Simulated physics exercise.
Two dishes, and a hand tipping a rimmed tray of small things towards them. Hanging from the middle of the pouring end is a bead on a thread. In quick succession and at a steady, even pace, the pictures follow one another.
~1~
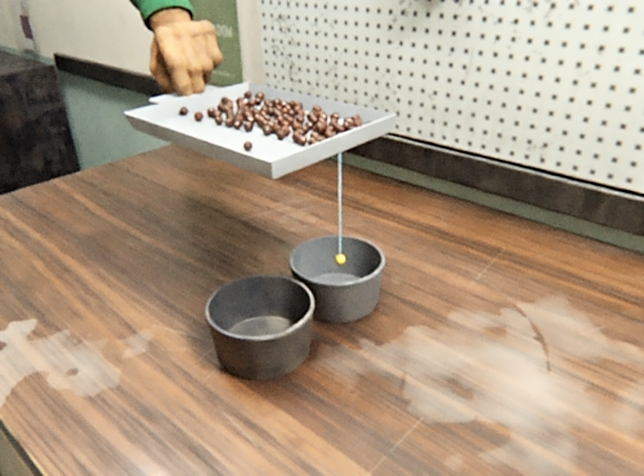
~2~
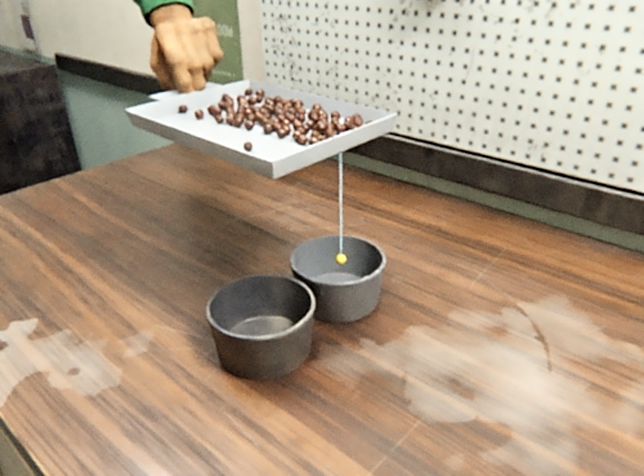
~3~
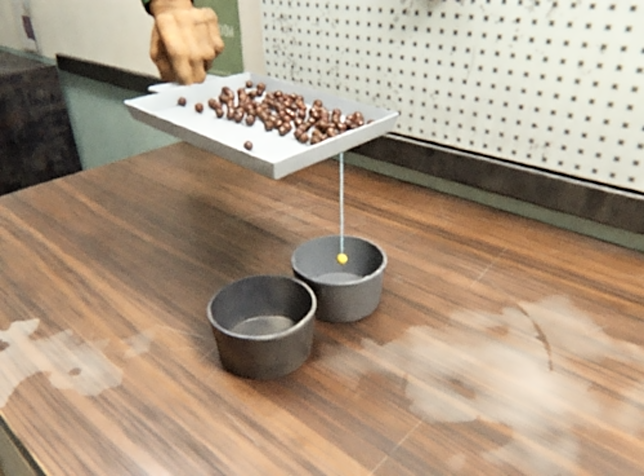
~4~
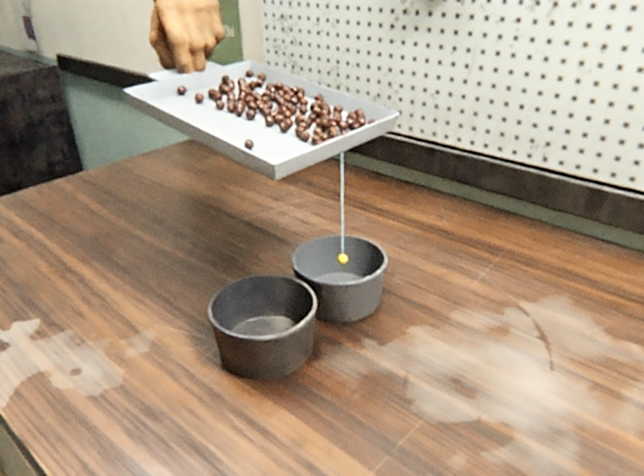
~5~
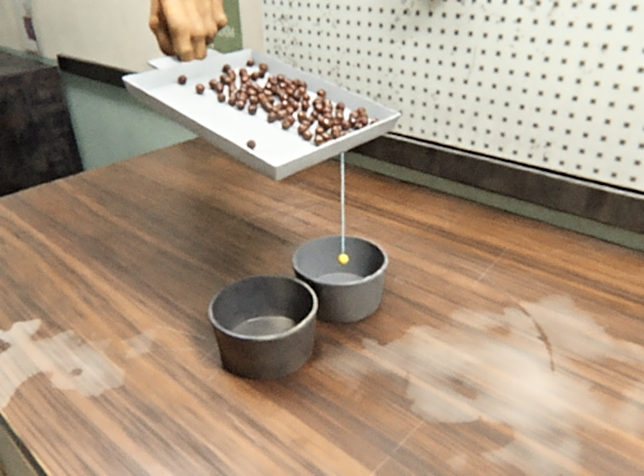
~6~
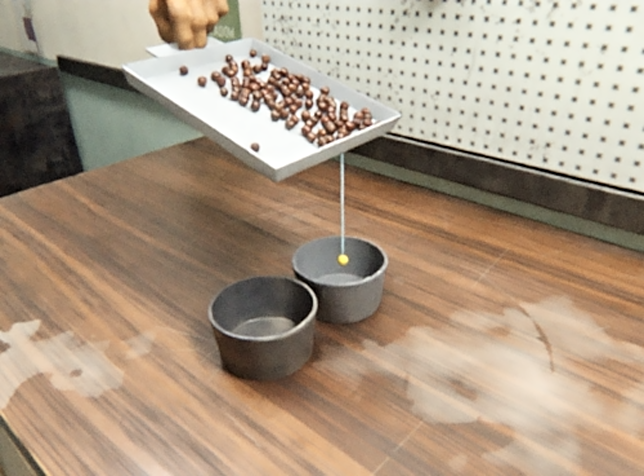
The footage shows a hand holding a pale rimmed tray of brown chocolate balls above two dark dishes, a yellow bead hanging from its edge; the hand gradually raises the tray's far end, and the balls shift slightly across it.
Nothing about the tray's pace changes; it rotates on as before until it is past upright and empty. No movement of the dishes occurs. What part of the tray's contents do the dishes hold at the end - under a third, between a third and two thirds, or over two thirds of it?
So the dishes end up with below a third of the load.
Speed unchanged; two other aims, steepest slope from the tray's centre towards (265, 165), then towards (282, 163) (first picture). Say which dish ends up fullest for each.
First it's the dish to the left, then it's the dish to the left.
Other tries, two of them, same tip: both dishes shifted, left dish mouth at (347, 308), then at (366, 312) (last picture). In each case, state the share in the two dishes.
It comes to roughly 90 per cent in one try and roughly 70 per cent in the next.
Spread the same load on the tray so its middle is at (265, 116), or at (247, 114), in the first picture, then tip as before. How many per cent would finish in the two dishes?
Near 0 % and 0 %.
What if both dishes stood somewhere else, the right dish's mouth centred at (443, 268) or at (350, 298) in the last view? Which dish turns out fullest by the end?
Outcome A - the left-side one; outcome B - the right-side one.
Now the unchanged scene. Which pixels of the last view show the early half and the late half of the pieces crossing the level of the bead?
First roughly (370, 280), then roughly (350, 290).
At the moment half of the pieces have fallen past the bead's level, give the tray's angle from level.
About 90 degrees.
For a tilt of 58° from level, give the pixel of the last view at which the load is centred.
Somewhere about pixel (337, 130).
Just after the last frame, tray tipped steeply; almost all on the tray; just a few outside both; just a few in the air.
A moment on, tray tipped right over; about a tenth on the tray; just a few in the left dish; roughly two thirds outside both; roughly a quarter in the air.
Further on, tray tipped past a quarter turn; just a few in the right dish; almost all outside both.
When it is over, tray tipped past a quarter turn; not one in the left dish; just a few in the right dish; almost all outside both.
